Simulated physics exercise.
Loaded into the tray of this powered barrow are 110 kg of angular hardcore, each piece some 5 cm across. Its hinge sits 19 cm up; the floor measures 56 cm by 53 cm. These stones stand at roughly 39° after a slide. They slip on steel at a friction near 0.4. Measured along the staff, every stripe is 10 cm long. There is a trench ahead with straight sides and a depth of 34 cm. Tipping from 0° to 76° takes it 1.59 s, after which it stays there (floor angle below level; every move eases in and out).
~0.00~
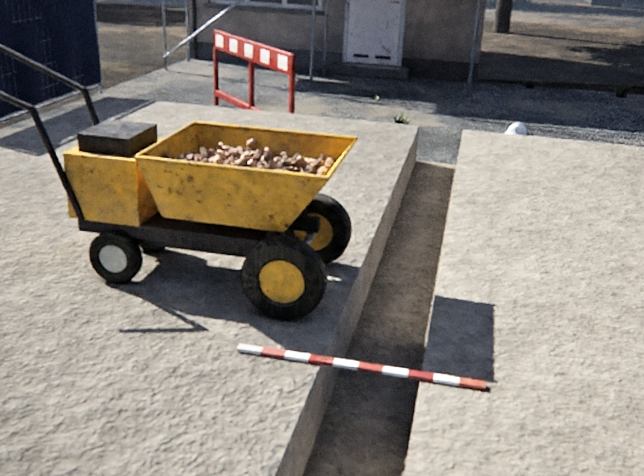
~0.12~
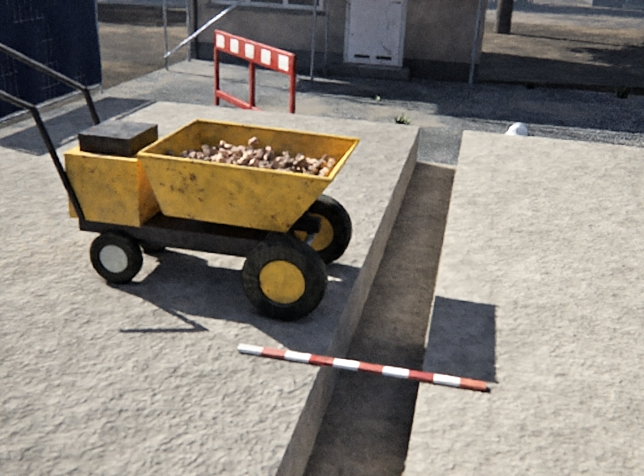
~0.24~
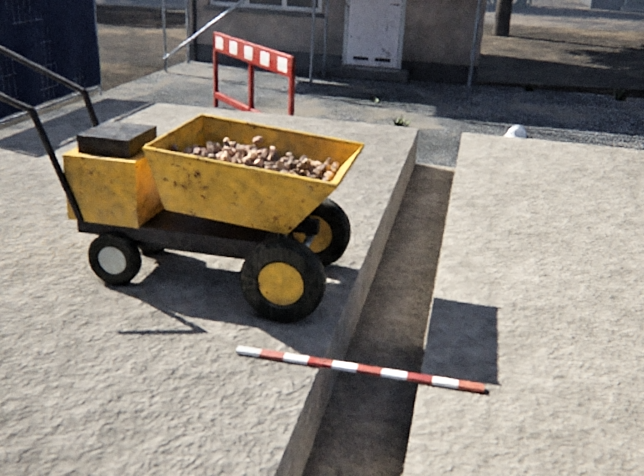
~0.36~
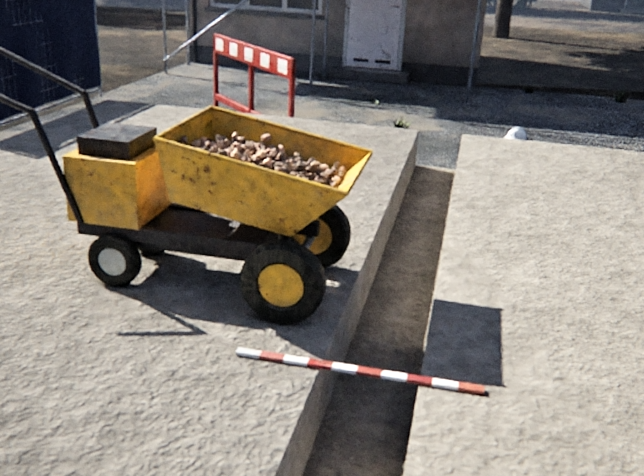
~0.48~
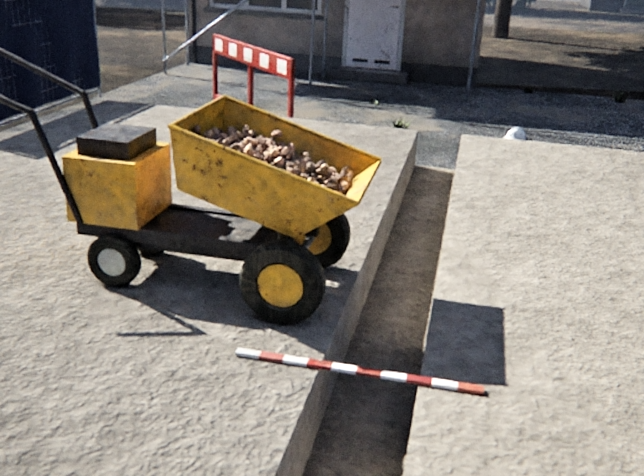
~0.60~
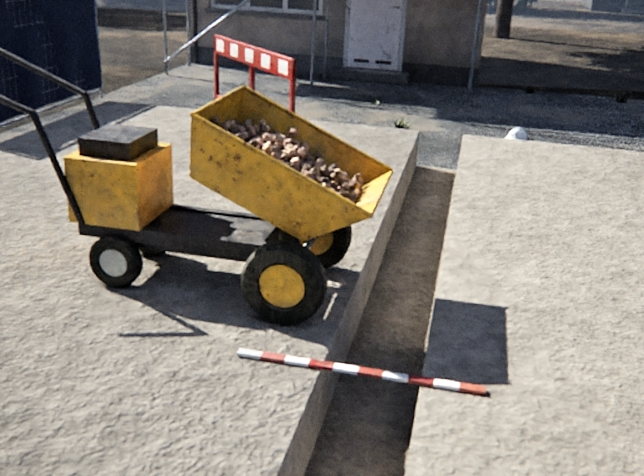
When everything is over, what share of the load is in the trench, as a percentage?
Close to 62 in a hundred.
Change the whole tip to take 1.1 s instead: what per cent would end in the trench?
It'd be some 65 per cent.
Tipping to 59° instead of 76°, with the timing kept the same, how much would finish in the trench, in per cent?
Then roughly 10 percent.
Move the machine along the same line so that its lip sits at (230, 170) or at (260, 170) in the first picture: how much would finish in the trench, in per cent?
Roughly 60 per cent, then 100 per cent.
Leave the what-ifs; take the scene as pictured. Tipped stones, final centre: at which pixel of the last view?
The resting stones are centred at roughly (416, 353).
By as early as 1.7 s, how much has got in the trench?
About 15 per cent by then.
After 1.2 s the floor is at 64°; 100 % in the tray; the foremost stones are at (400, 260).
After 1.7 s the floor is at 76°; 67 % in the tray, 16 % in the trench, 17 % past the trench; the foremost stones are at (493, 319).
After 2.0 s the floor is at 76°; 31 % in the tray, 33 % in the trench, 36 % past the trench; the foremost stones are at (540, 333).
After 4.0 s the floor is at 76°; 4 % in the tray, 62 % in the trench, 34 % past the trench; the foremost stones are at (548, 344).
